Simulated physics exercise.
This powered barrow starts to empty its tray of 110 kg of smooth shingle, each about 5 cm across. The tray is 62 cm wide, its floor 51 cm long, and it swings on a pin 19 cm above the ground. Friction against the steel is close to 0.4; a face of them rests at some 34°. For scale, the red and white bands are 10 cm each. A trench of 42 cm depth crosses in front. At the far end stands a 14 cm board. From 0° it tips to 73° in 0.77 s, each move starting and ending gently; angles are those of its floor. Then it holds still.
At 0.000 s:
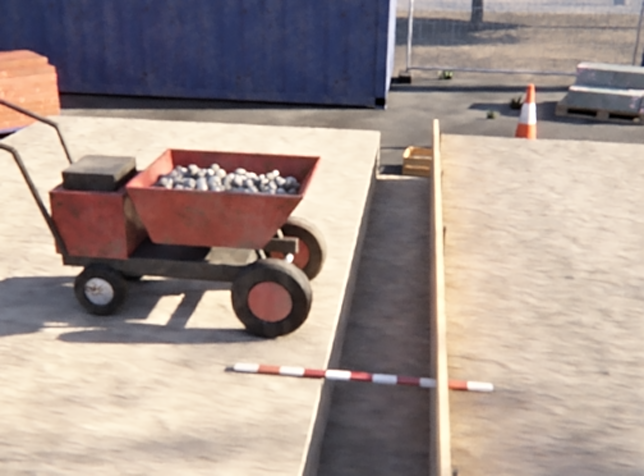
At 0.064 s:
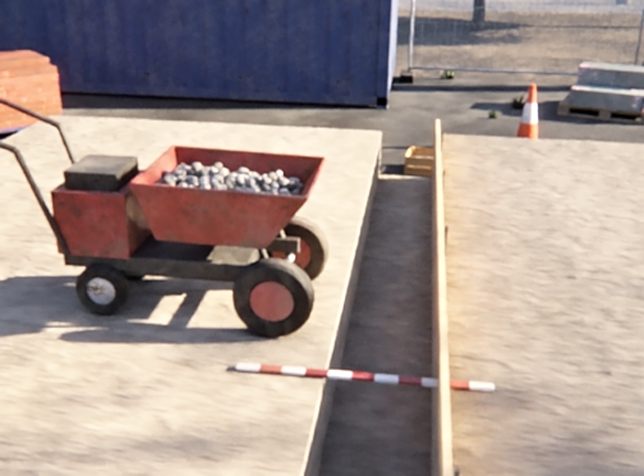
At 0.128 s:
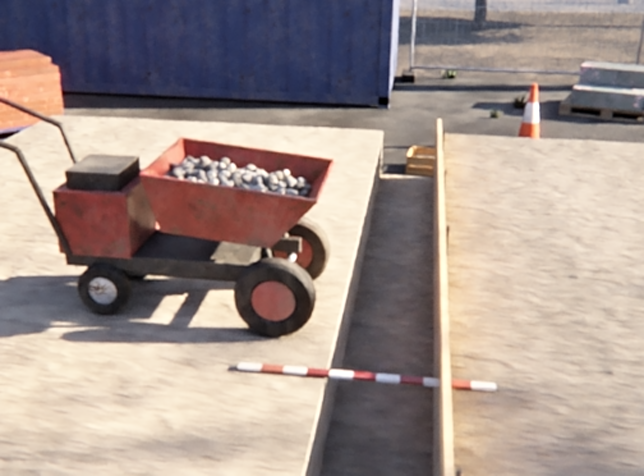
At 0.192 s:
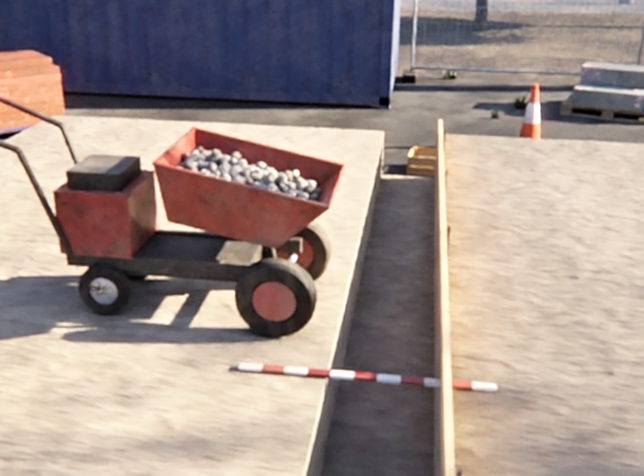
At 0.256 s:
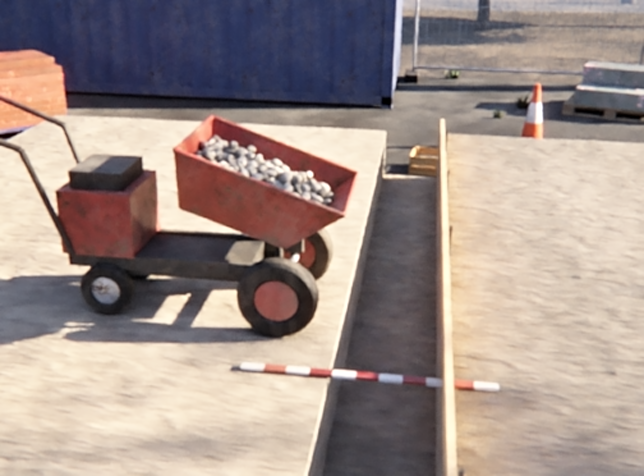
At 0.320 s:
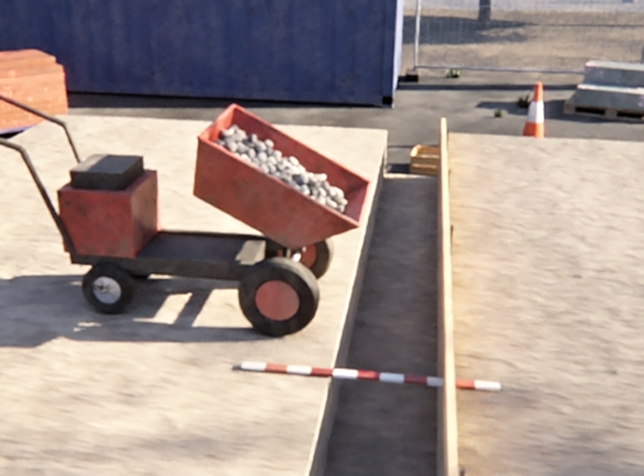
The red tray of a wheeled barrow tilts steadily toward the trench, carrying its grey stones.
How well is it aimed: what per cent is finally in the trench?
About 75 per cent.
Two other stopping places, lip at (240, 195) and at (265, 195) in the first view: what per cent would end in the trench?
About 100 and 100 per cent.
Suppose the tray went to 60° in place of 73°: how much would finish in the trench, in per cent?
Then about 60 per cent.
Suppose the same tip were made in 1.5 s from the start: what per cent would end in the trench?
In that case some 90 per cent.
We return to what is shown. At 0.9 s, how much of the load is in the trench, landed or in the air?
Some 30 per cent.
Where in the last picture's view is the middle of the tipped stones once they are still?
Near (417, 377).
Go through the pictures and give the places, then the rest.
In the first frame, lip at (303, 198), floor tilted 0°, highest stones at (205, 175).
In the second frame, lip at (307, 199), floor tilted 1°, highest stones at (203, 172); the stones move at 0.3 m/s on average.
In the third frame, lip at (317, 202), floor tilted 5°, highest stones at (206, 167); the stones move at 0.7 m/s on average.
In the fourth frame, the tray is at 11°, its lip at (329, 208); the top of the load is at (206, 157); the stones move at 0.9 m/s on average.
In the fifth frame, the tray is at 19°, its lip at (344, 216); the top of the load is at (214, 145); the stones move at 1.1 m/s on average.
In the sixth frame, the tray is at 27°, its lip at (359, 227); the top of the load is at (233, 135); the stones move at 1.2 m/s on average.
After 0.6 s the floor is at 62°; 100 % in the tray; the foremost stones are at (387, 256).
After 0.9 s the floor is at 73°; 60 % in the tray, 31 % in the trench, 9 % past the trench; the foremost stones are at (480, 315).
After 1.2 s the floor is at 73°; 15 % in the tray, 60 % in the trench, 25 % past the trench; the foremost stones are at (627, 341).
After 3.2 s the floor is at 73°; 0 % in the tray, 75 % in the trench, 25 % past the trench; the foremost stones are past the picture's edge.
